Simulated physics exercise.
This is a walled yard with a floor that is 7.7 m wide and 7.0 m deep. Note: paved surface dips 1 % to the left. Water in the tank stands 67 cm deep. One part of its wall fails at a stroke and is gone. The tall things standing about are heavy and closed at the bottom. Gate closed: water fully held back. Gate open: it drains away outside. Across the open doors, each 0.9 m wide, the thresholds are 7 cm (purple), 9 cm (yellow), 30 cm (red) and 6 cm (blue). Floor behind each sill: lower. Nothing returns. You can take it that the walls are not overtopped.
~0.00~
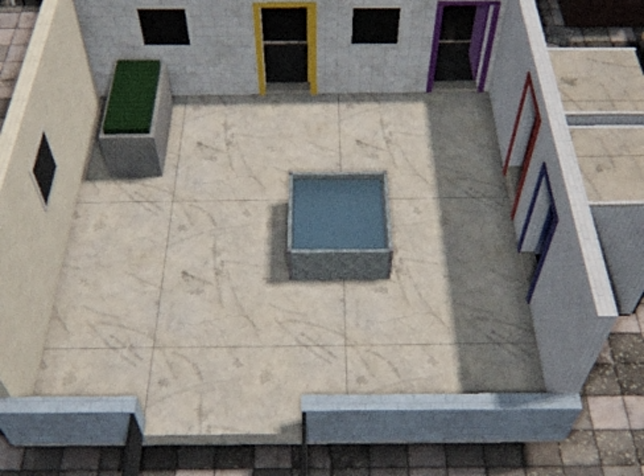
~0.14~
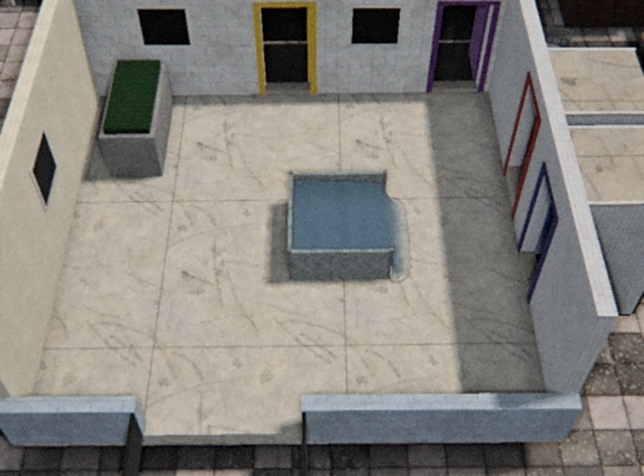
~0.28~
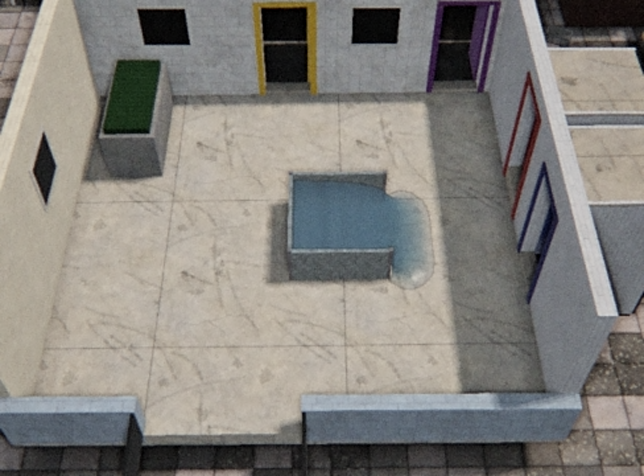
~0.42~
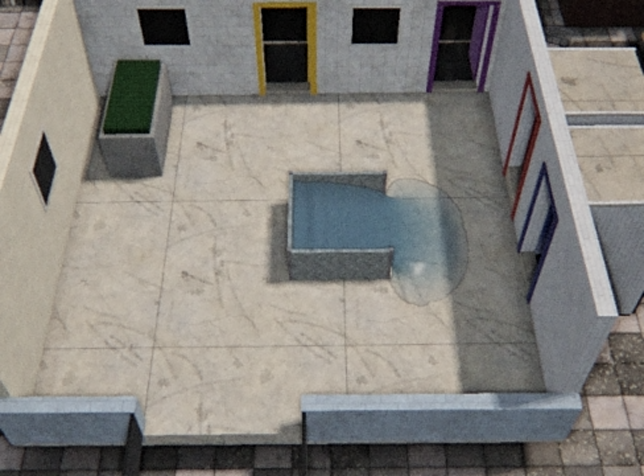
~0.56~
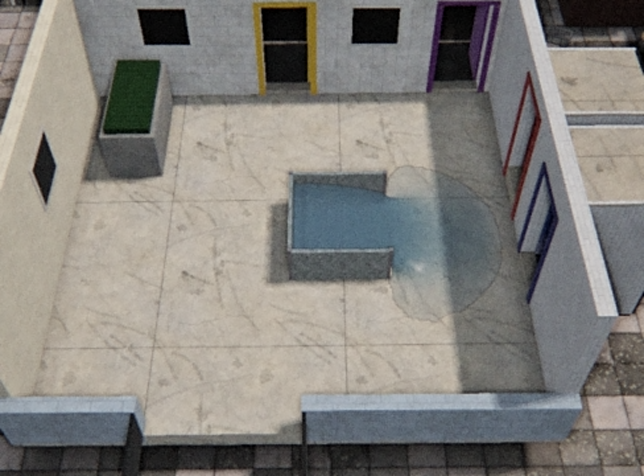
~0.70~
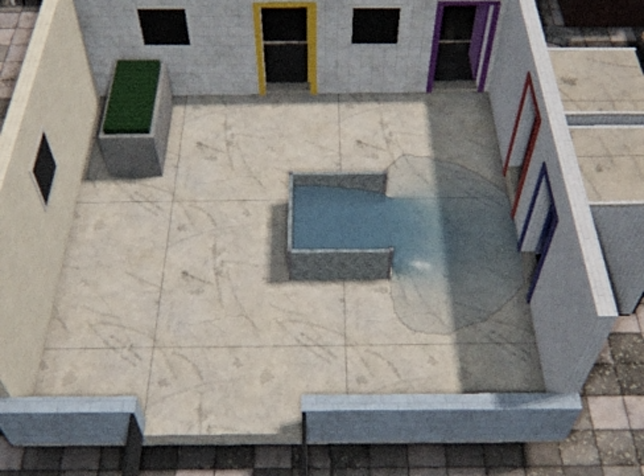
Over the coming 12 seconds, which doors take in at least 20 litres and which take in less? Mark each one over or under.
Purple door - over; yellow door - under; red door - under; blue door - over.
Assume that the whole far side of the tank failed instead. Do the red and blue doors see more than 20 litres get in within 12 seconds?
Result: Red limit not passed, blue limit not passed.
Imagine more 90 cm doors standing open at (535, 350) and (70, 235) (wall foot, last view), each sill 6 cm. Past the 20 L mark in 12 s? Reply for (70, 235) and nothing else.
At that door: Within the limit.
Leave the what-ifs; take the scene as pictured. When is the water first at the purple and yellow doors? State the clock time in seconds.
Times: Purple 2.2 seconds, yellow 3.8 seconds.
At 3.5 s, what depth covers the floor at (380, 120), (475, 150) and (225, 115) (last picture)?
2, 7 and 0 cm.
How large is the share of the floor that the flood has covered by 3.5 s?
About 30 per cent.
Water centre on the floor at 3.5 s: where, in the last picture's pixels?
The water's centre sits at about (441, 237).
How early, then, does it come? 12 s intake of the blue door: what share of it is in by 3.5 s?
Roughly 95%.
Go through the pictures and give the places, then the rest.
Still water, 67 cm deep, in the tank at (339, 214), in the first picture.
Water pours out at (385, 229) and has run 0.9 m, to (393, 280); typically 9 cm deep outside, 67 cm at the tank's back, in the second picture.
Water pours out at (384, 231) and has run 1.1 m, to (412, 285); typically 12 cm deep outside, 67 cm at the tank's back, in the third picture.
The front is at (458, 276), 1.4 m from the gap at (384, 232); 2.7 m2 of floor is under water; 60 cm left at the back of the tank, in the fourth picture.
The front is at (496, 261), 1.9 m from the gap at (384, 232); 4.3 m2 of floor is under water; 56 cm left at the back of the tank, in the fifth picture.
Water pours out at (384, 232) and has run 2.4 m, to (524, 275); typically 6 cm deep outside, 54 cm at the tank's back, in the sixth picture.
After 1.4 s water covers 20 % of the floor and is deepest (36 cm) near (510, 241); purple door not reached, yellow door not reached, red door 29 cm at the sill, 0 L in, blue door 16 cm at the sill, 59 L in.
After 2.2 s water covers 20 % of the floor and is deepest (24 cm) near (500, 241); purple door 9 cm at the sill, 0 L in, yellow door not reached, red door 22 cm at the sill, 1 L in, blue door 21 cm at the sill, 156 L in.
After 3.5 s water covers 30 % of the floor and is deepest (20 cm) near (540, 404); purple door 18 cm at the sill, 80 L in, yellow door not reached, red door 10 cm at the sill, 1 L in, blue door 11 cm at the sill, 221 L in.
After 7.0 s water covers 70 % of the floor and is deepest (8 cm) near (179, 119); purple door 5 cm at the sill, 127 L in, yellow door 3 cm at the sill, 0 L in, red door 3 cm at the sill, 1 L in, blue door 3 cm at the sill, 235 L in.
After 12.0 s water covers 90 % of the floor and is deepest (7 cm) near (51, 318); purple door 2 cm at the sill, 127 L in, yellow door 2 cm at the sill, 0 L in, red door 1 cm at the sill, 1 L in, blue door 1 cm at the sill, 235 L in.
